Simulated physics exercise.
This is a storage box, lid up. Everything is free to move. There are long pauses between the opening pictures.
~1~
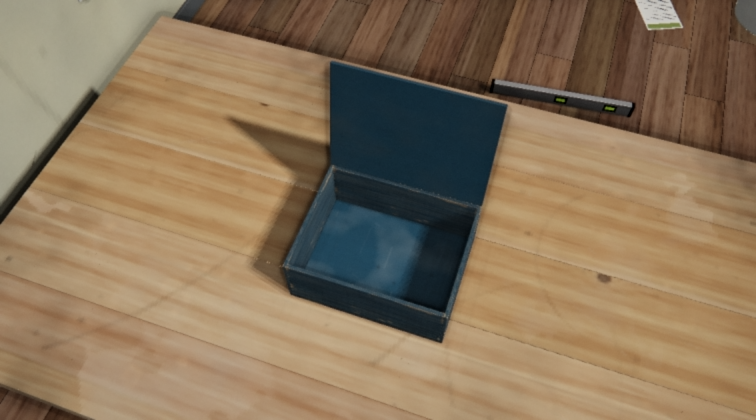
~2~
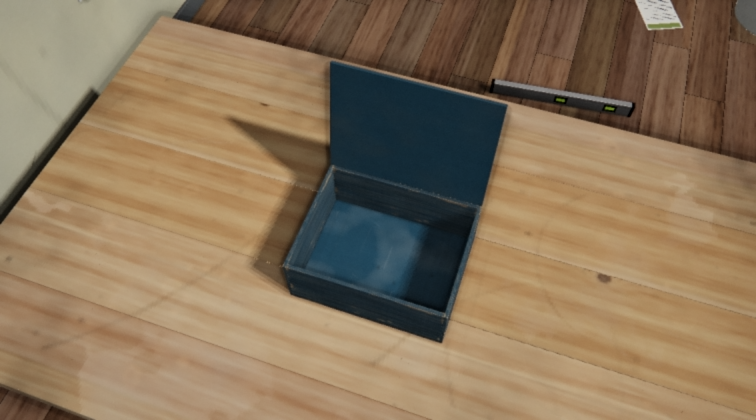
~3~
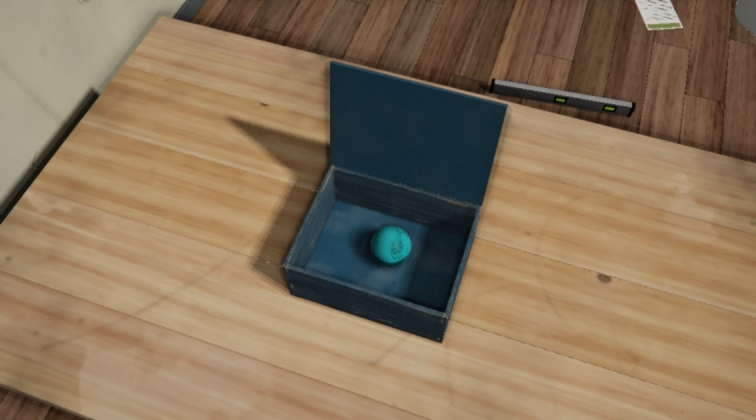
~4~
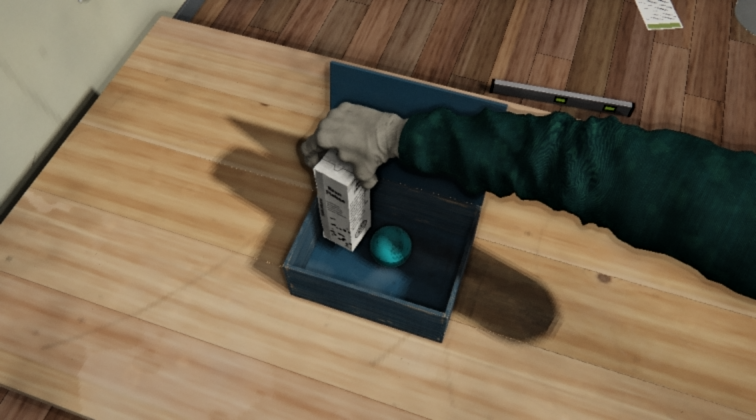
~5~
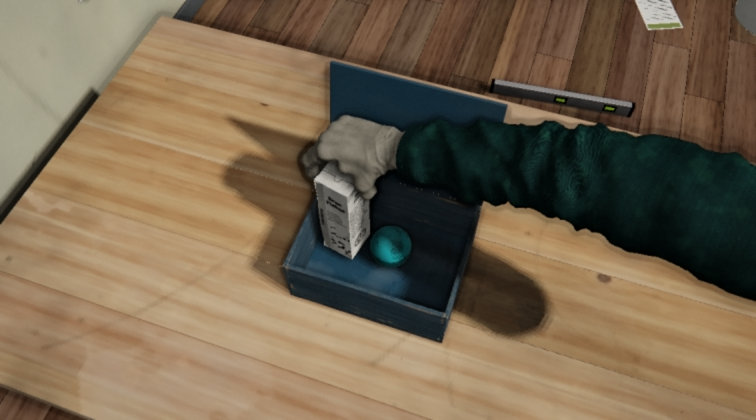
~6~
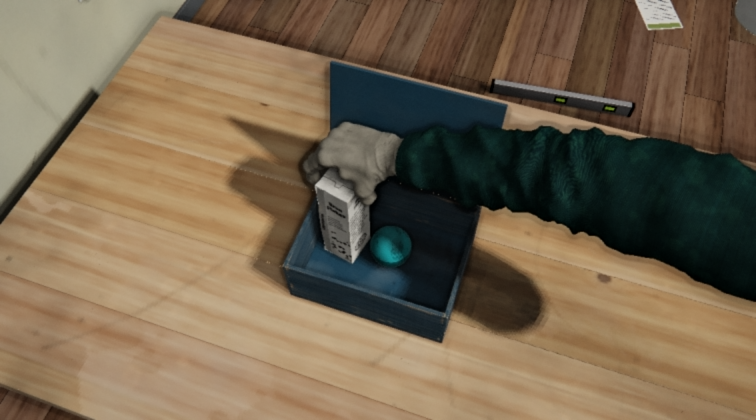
In an open blue storage box on a wooden table, a turquoise ball appears, and then a gloved hand in a green sleeve holds a white carton upright beside it, lowering it slightly.
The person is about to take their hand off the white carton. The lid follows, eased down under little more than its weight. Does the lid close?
Here the lid is held up.
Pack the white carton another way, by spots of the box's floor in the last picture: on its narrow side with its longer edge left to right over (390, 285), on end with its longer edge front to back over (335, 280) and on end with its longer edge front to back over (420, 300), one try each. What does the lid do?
In the first case it shuts flat; in the second case it is held up; in the third case it stays ajar.
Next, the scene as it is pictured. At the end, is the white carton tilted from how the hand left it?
The white carton stays as placed.
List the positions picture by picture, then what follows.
In the first frame, the last thing is not in view yet.
In the second frame, the last thing is not in view yet.
In the third frame, the last thing is not in view yet; turquoise ball (391, 247).
In the fourth frame, on its way; white carton (345, 200); turquoise ball (391, 247).
In the fifth frame, on its way; white carton (344, 209); turquoise ball (391, 247).
In the sixth frame, in place under the hand; white carton (345, 215); turquoise ball (391, 247).
Then, 1.10 s past the last view, lid starting down.
Then, 1.40 s past the last view, lid 72° above the rim.
Finally, lid 63° above the rim; both still in place. Final places as the last picture's camera would see them, white carton near (345, 215).
